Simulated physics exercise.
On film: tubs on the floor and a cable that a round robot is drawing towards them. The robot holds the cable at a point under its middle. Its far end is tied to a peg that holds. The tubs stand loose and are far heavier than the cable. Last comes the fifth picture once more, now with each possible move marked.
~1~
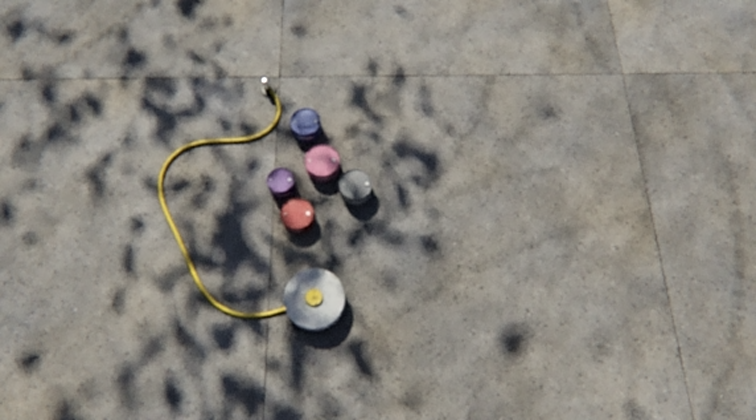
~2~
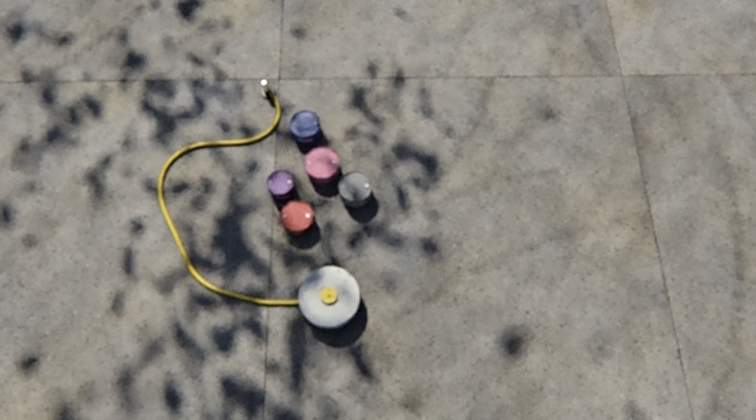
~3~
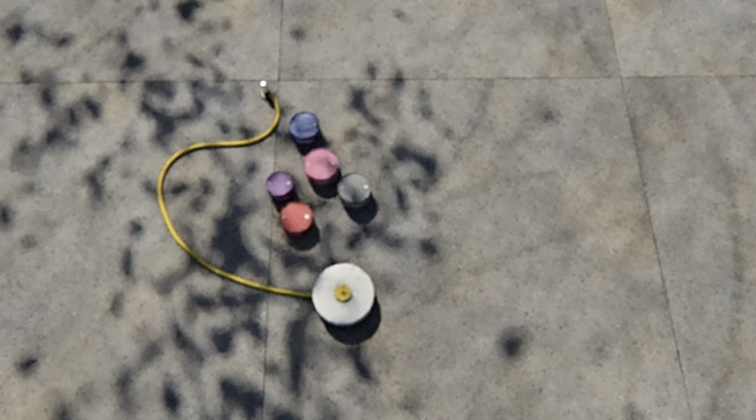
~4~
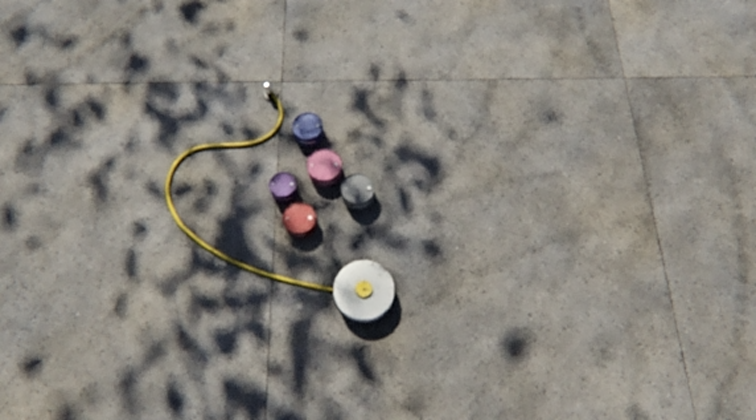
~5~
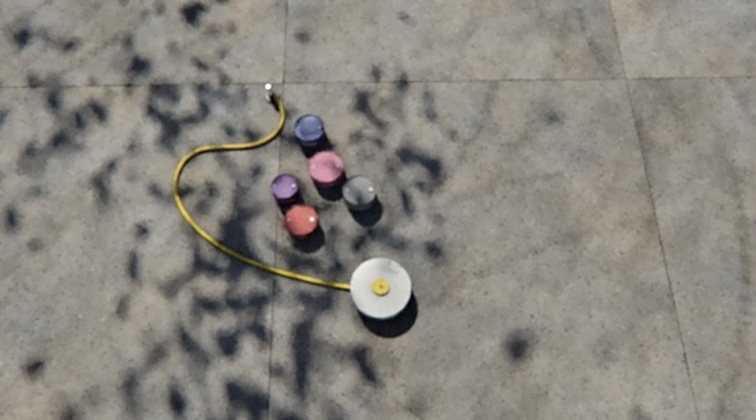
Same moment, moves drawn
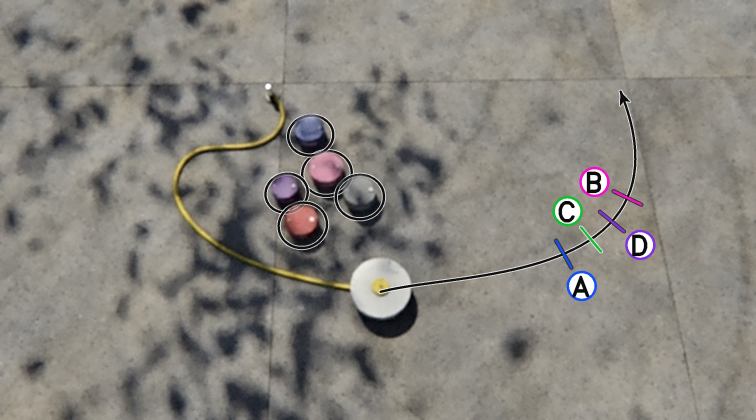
Round white robot sliding right across sunlit paving, drawing a yellow cable below five small coloured tubs that stay still.
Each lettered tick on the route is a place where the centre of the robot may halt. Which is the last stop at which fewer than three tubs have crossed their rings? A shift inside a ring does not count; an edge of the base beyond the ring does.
C.
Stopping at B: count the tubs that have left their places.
Four.
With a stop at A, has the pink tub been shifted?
No.
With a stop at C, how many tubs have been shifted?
Two.
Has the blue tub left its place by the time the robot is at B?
No.
On the marked copy, A at (564, 254); B at (627, 198); C at (591, 239); D at (612, 222); the route from (381, 292) via (582, 245) to (621, 92).
Following C. Soon after the start, robot (461, 276).
Later, robot (536, 262).
In the end, robot (595, 236); purple tub (299, 183); red tub (321, 201); two over the rings.
As for the rest, A is within the limit but short; B has four over the rings; D has three over the rings.
